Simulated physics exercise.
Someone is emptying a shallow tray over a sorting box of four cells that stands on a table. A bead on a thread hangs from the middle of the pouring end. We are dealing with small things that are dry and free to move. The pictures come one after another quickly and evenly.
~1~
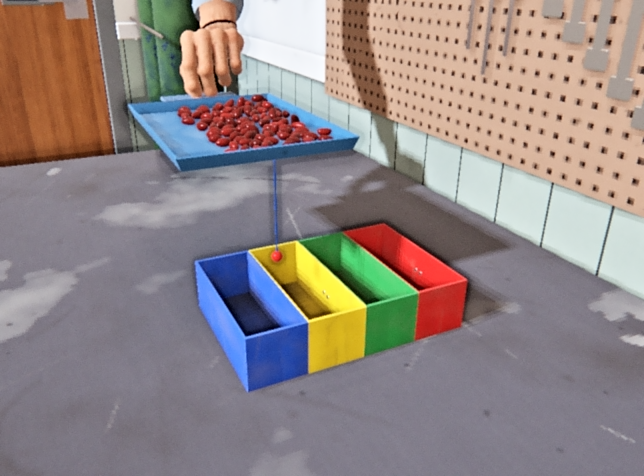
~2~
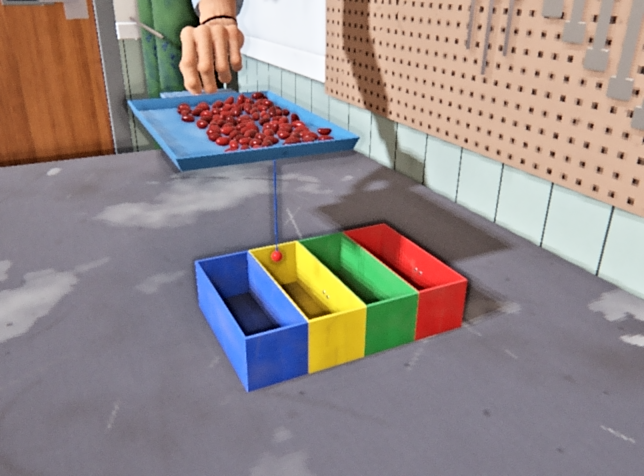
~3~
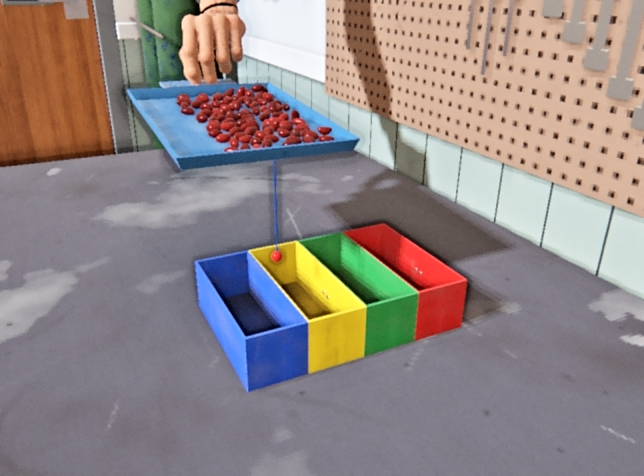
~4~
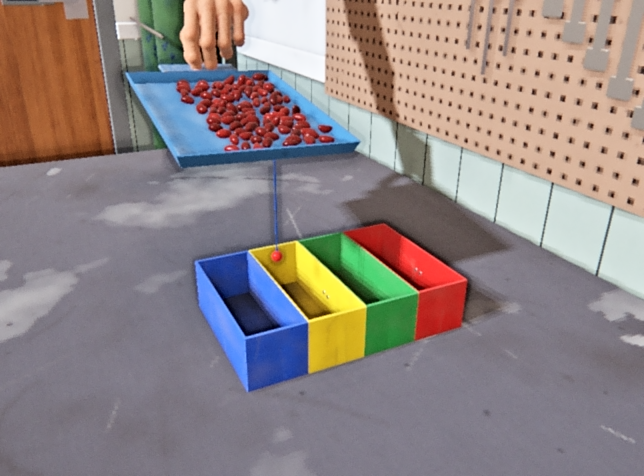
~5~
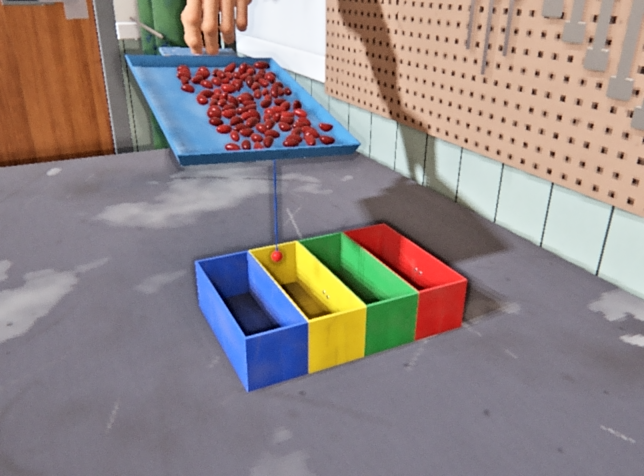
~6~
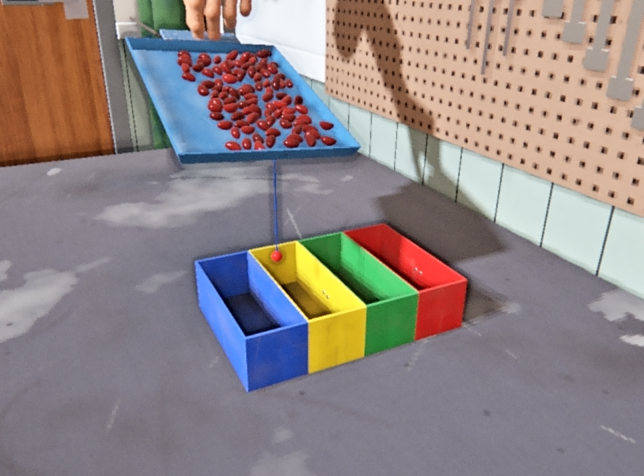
A blue tray of dark red kidney beans is held above a grey, pale-blotched tabletop, seen from slightly above by a still camera, with a pegboard on the right and wooden panelling on the left. Below it sits a box with blue, yellow, green and red cells, a red bead hanging on a thread above. The tray's far side rises steadily, the hand behind it lifting too, while the beans spread slightly.
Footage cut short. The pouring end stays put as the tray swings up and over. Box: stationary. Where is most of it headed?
Mostly to the green cell.
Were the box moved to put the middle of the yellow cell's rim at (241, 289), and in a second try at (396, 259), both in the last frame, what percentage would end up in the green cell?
You'd end up with around 30 per cent and then around 0 per cent.
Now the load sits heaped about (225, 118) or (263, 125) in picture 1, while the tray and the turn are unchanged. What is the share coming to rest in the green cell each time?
50 per cent for the first try, 50 per cent for the second.
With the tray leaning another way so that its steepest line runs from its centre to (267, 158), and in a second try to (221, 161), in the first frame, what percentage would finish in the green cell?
Respectively 20 % and 0 %.
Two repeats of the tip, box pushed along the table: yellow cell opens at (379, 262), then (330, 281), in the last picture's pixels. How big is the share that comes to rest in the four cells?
Result, in turn: 80 %, 100 %.
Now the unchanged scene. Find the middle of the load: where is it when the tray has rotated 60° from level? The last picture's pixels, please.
The load is centred near (296, 96).
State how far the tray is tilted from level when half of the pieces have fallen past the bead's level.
I'd say close to 95 degrees.
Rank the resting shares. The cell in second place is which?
Rank 2: The yellow cell.
Just after the last frame, tray tipped steeply; every one on the tray.
A moment on, tray tipped right over; roughly a quarter on the tray; roughly a quarter in the green cell; about a tenth in the yellow cell; about a tenth in the red cell; about a tenth in the blue cell; roughly a quarter falling or outside the box.
Further on, tray tipped past a quarter turn; roughly half in the green cell; roughly a quarter in the yellow cell; about a tenth in the blue cell; about a tenth in the red cell; just a few falling or outside the box.
When it is over, tray tipped past a quarter turn; roughly half in the green cell; roughly a quarter in the yellow cell; about a tenth in the blue cell; about a tenth in the red cell; just a few outside the box.
